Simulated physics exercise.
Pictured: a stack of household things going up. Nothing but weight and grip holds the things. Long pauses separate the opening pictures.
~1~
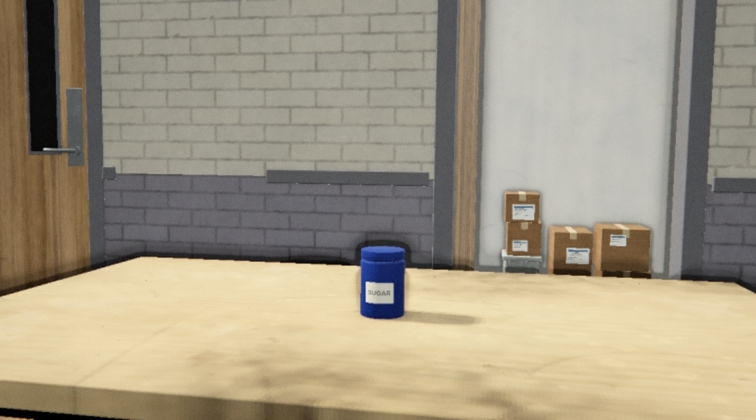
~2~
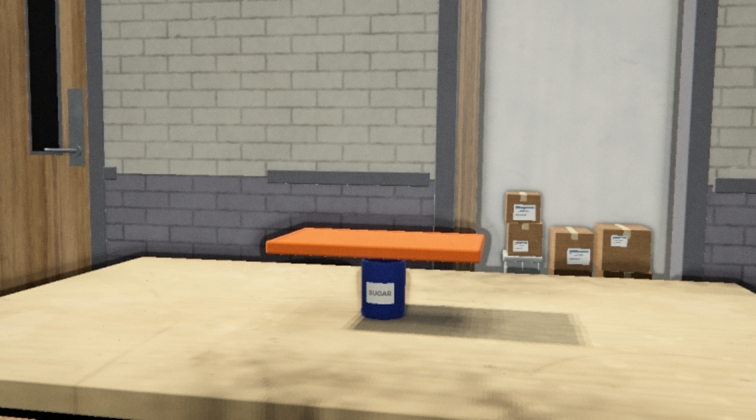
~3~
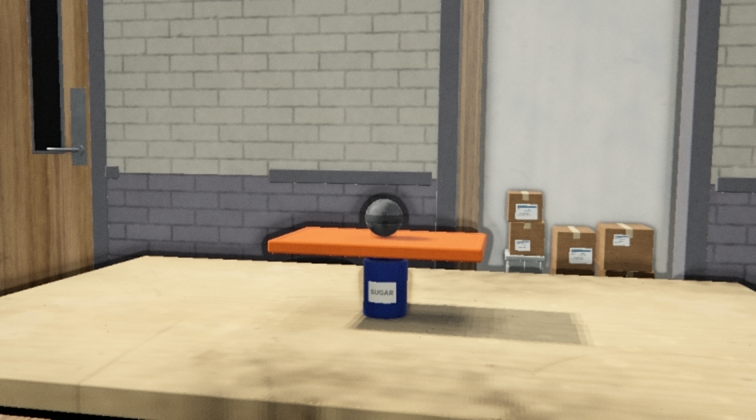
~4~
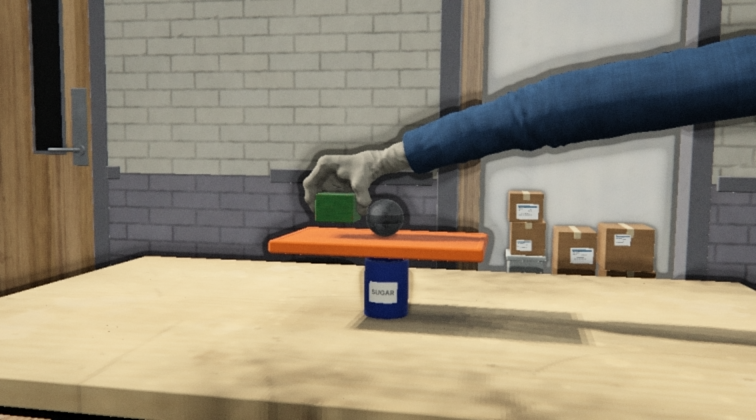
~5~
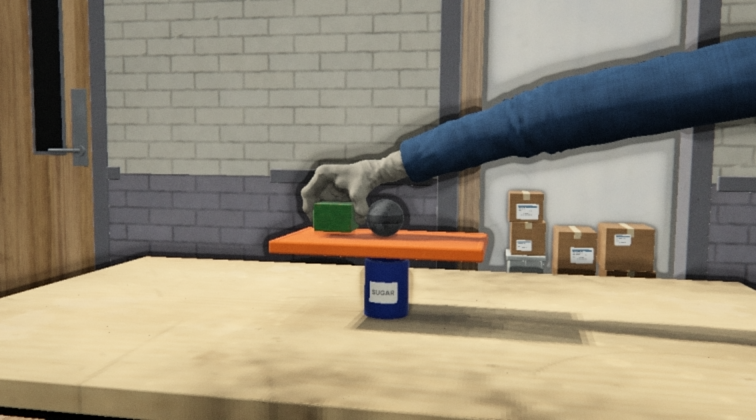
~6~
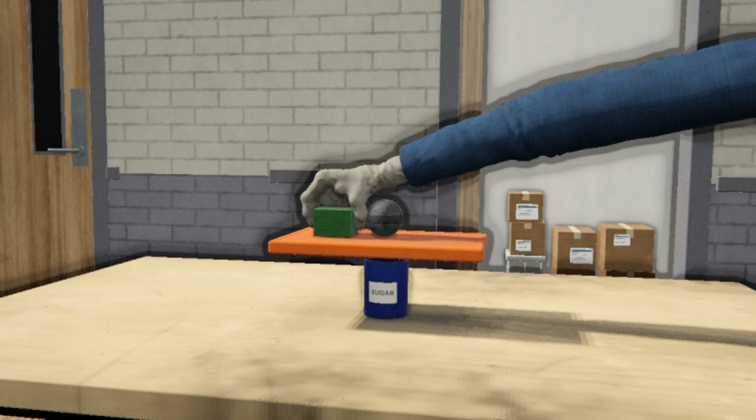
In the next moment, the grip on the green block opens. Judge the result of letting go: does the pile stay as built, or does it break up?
The pile stays as built.
Then, 0.30 s later than the last frame, all is still.
Then, 0.70 s later than the last frame, green block resting near (336, 222).
When it is over, all 4 as before. End places, in pixels of the last picture, green block near (336, 222). The pile holds.
